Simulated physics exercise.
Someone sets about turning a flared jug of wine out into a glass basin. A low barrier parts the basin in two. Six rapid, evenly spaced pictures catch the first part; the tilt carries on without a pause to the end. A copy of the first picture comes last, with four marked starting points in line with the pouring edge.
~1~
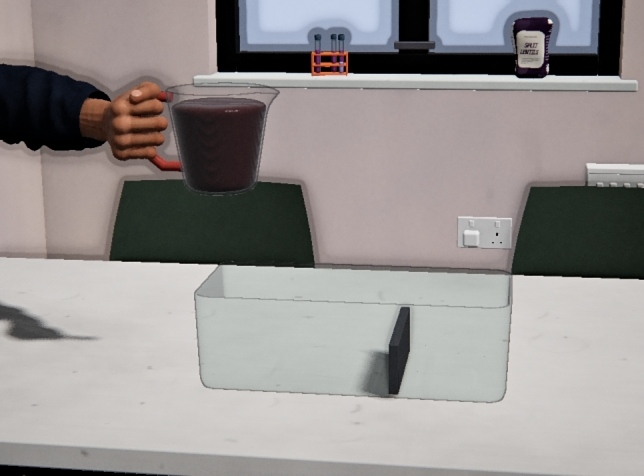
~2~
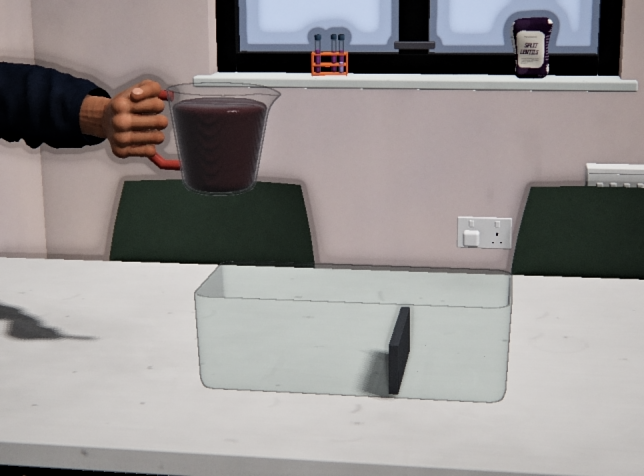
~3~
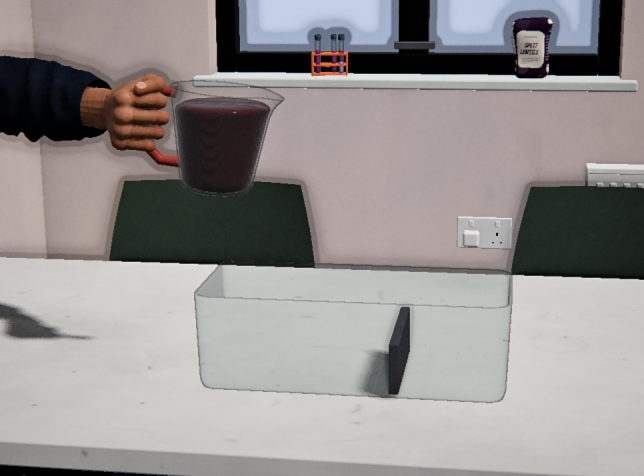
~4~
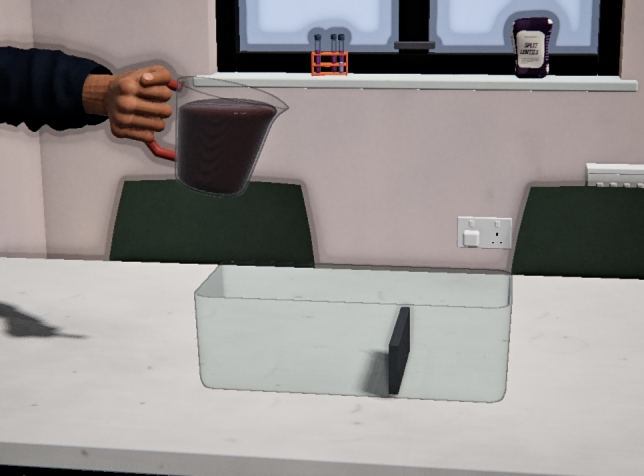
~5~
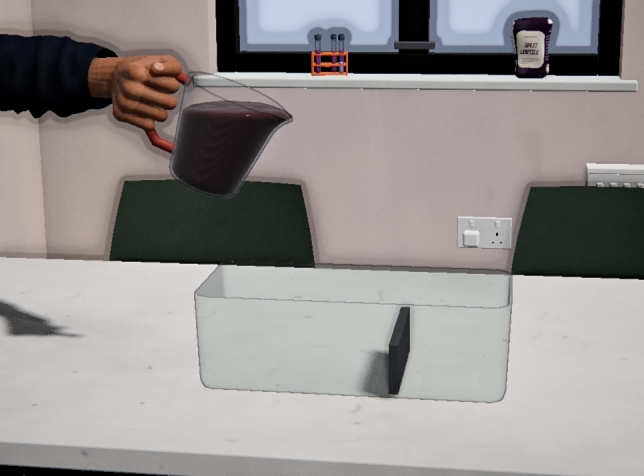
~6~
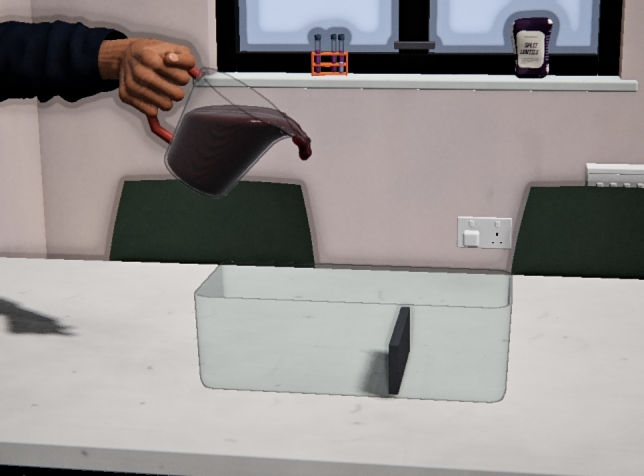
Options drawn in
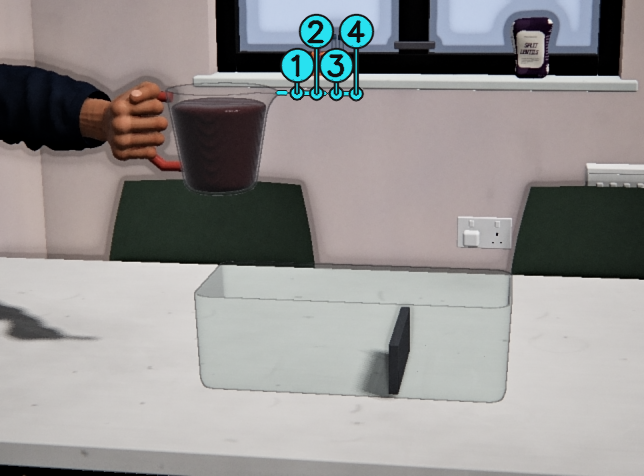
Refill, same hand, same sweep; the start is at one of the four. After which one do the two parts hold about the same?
3 works best here.
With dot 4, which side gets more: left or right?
The right side.
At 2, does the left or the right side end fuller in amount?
The left one.
On the marked copy, 1 at (297, 93); 2 at (316, 93); 3 at (336, 93); 4 at (356, 93).
With 1, about 92 % ends left of the wall and 3 % right of it; 5 % is lost outside.
With 2, about 80 % ends left of the wall and 17 % right of it; 3 % is lost outside.
With 3, about 50 % ends left of the wall and 49 % right of it.
With 4, about 22 % ends left of the wall and 77 % right of it.
